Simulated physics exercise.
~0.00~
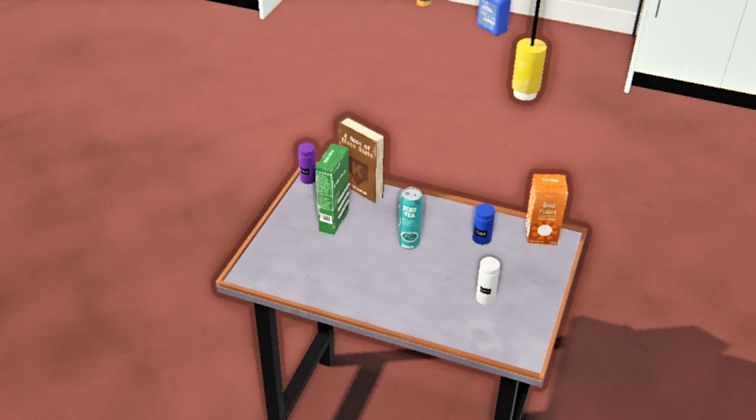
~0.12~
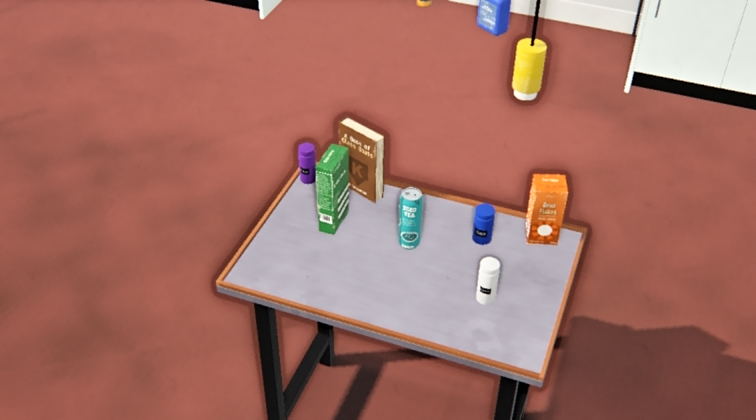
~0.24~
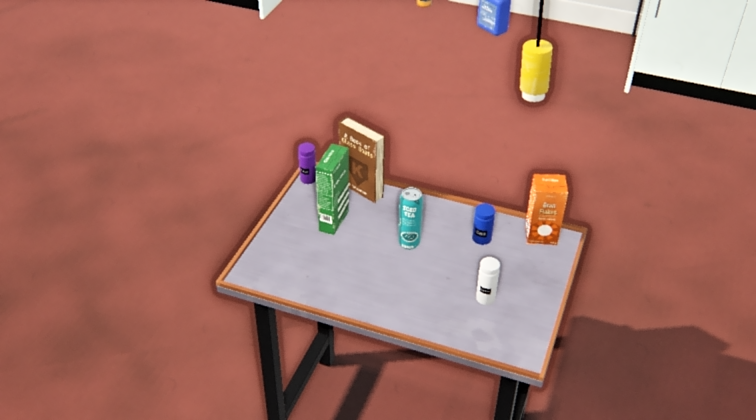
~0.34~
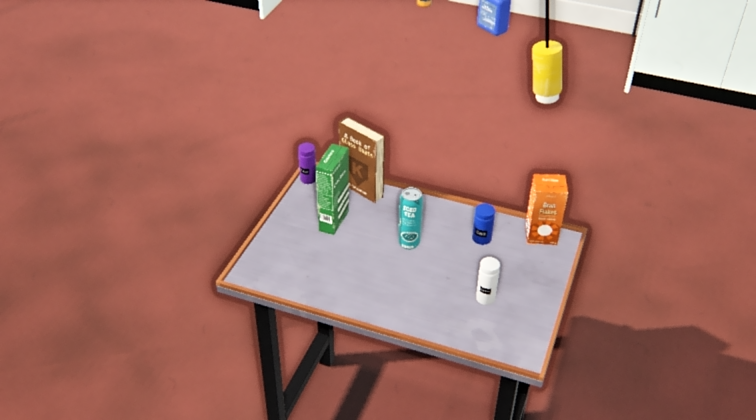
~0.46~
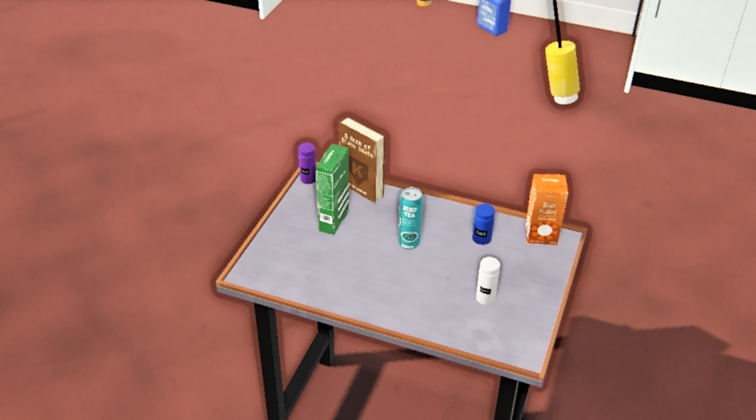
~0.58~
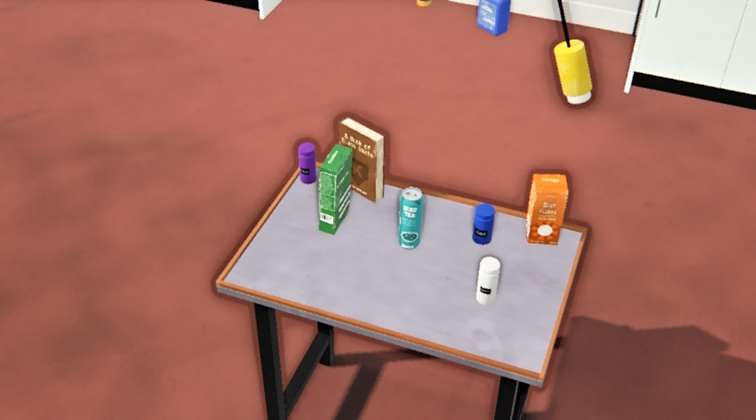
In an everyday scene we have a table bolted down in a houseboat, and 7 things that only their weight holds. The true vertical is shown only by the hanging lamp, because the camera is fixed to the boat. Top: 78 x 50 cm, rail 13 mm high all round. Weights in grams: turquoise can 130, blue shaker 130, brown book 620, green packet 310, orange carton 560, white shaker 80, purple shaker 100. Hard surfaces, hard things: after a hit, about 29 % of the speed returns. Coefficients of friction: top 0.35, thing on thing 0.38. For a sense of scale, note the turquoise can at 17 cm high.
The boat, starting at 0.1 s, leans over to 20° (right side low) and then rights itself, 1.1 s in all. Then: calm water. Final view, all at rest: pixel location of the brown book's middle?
Roughly (362, 161).
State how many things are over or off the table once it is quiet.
The number here is 2.
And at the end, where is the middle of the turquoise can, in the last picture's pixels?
Its middle settles close to pixel (512, 265).
After 0.88 s, floor tilted 13°, right side down; green packet 70° off its base; turquoise can 36° off its base.
After 0.98 s, floor tilted 7°, right side down; turquoise can on its side; green packet on its side.
In the end (1.7 s), toppled on the table, turquoise can and green packet; the other 5 under 5 cm from the start. At the end, from the last picture's camera, brown book near (362, 161).
